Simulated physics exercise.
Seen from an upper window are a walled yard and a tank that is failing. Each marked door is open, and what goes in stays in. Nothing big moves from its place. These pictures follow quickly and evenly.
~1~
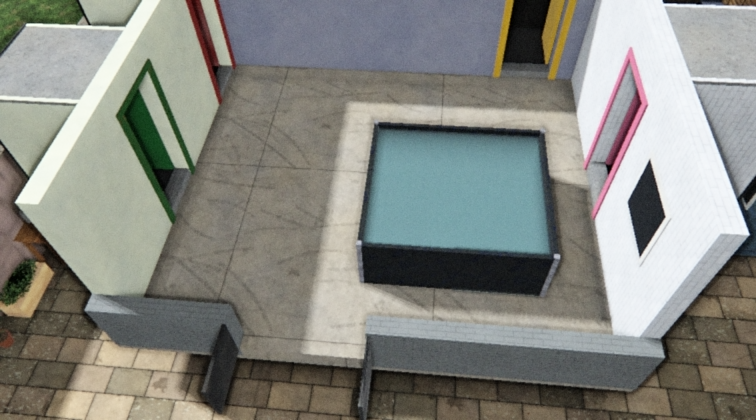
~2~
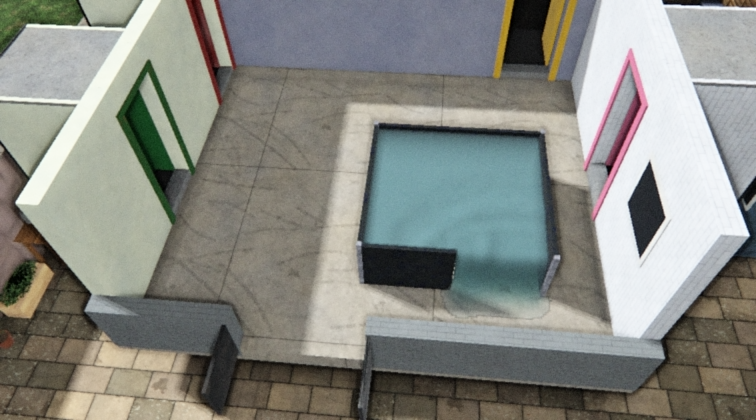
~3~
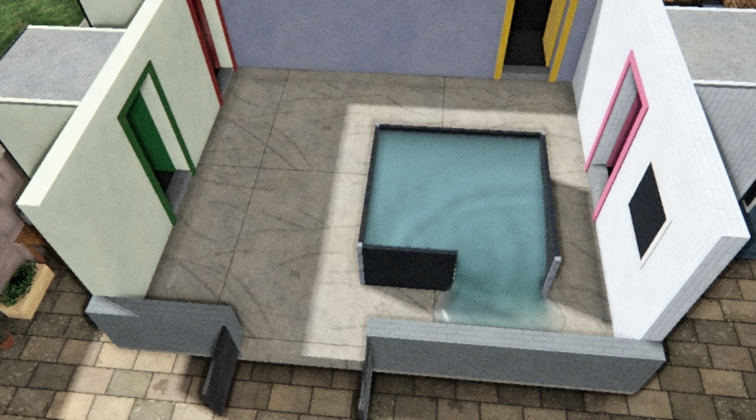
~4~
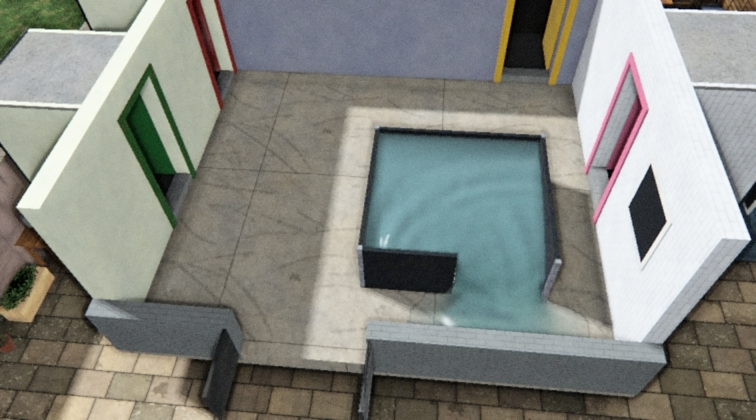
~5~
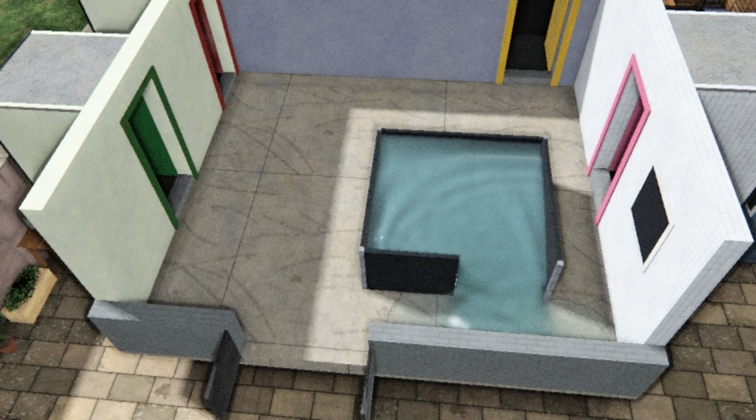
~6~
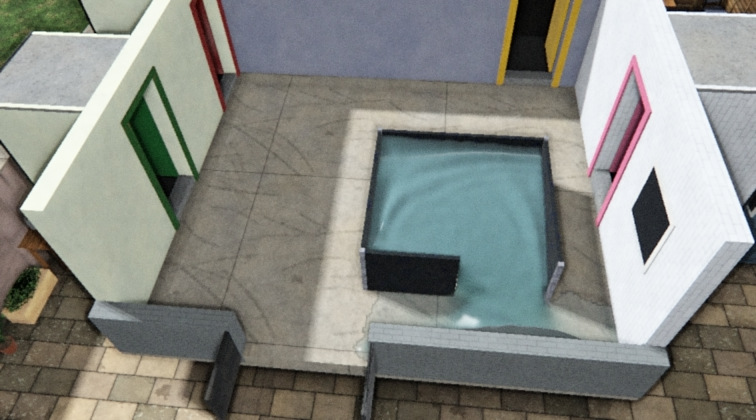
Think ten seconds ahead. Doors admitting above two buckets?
Green door not above, red door above, pink door not above, yellow door above.
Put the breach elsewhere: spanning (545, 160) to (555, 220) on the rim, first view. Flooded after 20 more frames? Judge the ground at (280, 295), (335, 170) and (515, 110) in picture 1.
Submerged, unwetted, submerged.
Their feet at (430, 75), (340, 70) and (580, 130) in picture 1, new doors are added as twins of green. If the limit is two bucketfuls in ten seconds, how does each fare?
Stays below the line; stays below the line; stays below the line.
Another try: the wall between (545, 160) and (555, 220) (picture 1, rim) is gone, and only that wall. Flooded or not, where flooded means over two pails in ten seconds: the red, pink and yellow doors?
In that case the red overshoots, the pink overshoots and the yellow overshoots.
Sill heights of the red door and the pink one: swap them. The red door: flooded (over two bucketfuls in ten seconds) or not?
Red: Falls short.
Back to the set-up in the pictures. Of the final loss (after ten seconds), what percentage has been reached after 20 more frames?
25 per cent.
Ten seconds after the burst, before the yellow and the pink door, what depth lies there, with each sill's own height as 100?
Near 80 per cent and 40 per cent, respectively.
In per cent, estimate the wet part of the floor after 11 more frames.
I'd say 40 per cent.
A moment on, water covers 25 % of the floor; the green door not reached, the red door not reached, the pink door not reached, the yellow door not reached.
Next, water covers 40 % of the floor; the green door not reached, the red door not reached, the pink door wet at the sill, nothing in, the yellow door not reached.
Then, water covers 60 % of the floor; the green door wet at the sill, nothing in, the red door not reached, the pink door wet at the sill, nothing in, the yellow door far over two buckets in.
Later, water covers 95 % of the floor; the green door wet at the sill, nothing in, the red door under two buckets in, the pink door wet at the sill, nothing in, the yellow door far over two buckets in.
In the end, water covers 95 % of the floor; the green door wet at the sill, nothing in, the red door far over two buckets in, the pink door wet at the sill, nothing in, the yellow door far over two buckets in.
